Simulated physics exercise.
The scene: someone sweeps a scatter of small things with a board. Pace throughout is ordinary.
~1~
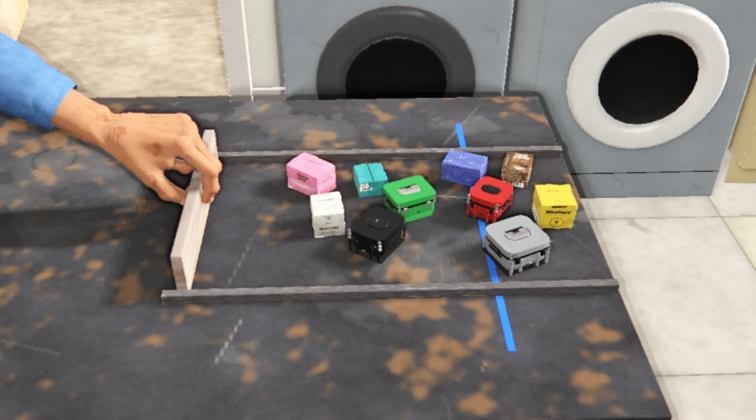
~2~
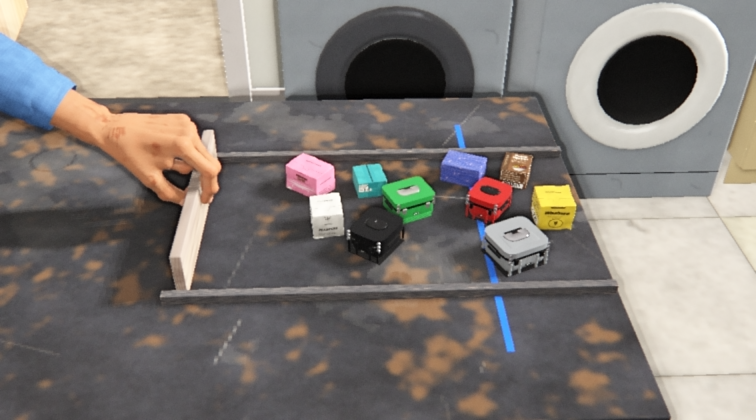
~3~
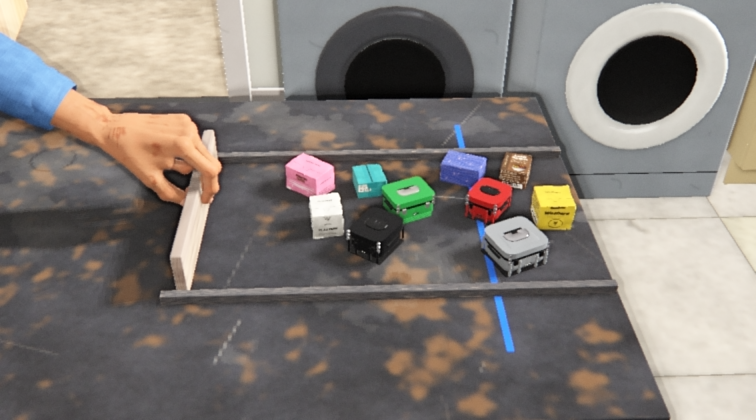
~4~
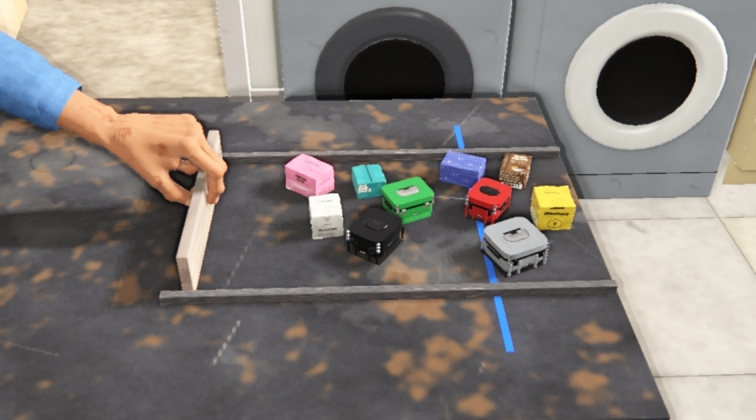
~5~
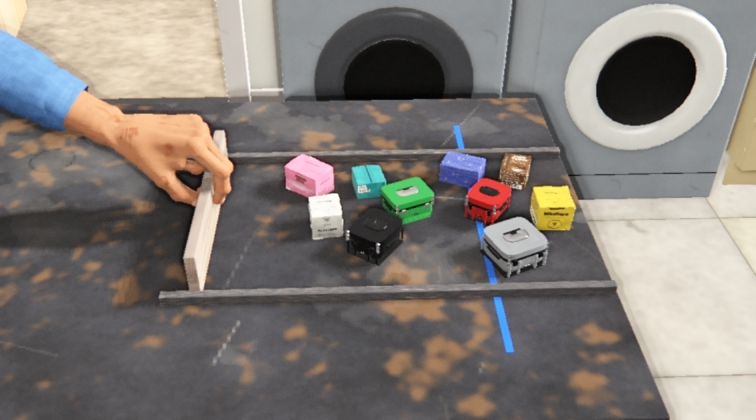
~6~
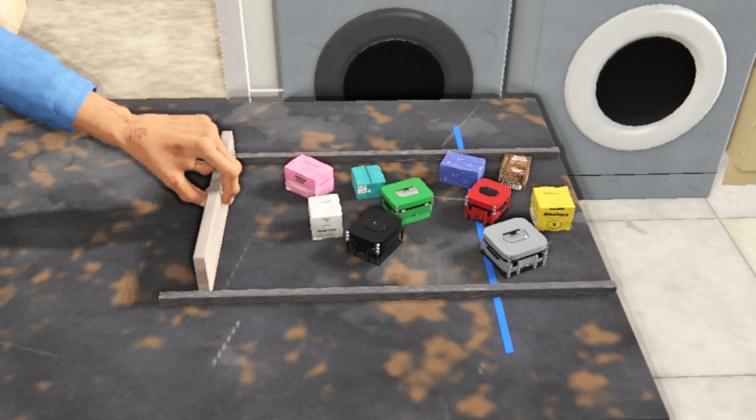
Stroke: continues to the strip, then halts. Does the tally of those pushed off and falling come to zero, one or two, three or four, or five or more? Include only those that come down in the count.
Mind you, the pieces that take the plunge come to one or two.
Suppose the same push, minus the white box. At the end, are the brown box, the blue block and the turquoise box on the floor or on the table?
Brown box down, blue block still up, turquoise box still up.
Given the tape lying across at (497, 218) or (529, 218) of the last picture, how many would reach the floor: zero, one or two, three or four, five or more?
Either one or two; 5 or more.
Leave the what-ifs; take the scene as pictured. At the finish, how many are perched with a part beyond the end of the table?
The answer comes to 1.
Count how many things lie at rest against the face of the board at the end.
It ends up touching 3.
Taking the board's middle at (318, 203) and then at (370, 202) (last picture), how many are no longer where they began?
First 3, after that 5.
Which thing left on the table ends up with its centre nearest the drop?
The red case is foremost.
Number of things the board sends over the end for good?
1, precisely.
A little later, none off yet; yellow box at rest near (551, 209); brown box at rest near (514, 172); grey case at rest near (514, 247).
When it is over, the number that fall off is one or two; down, yellow box.
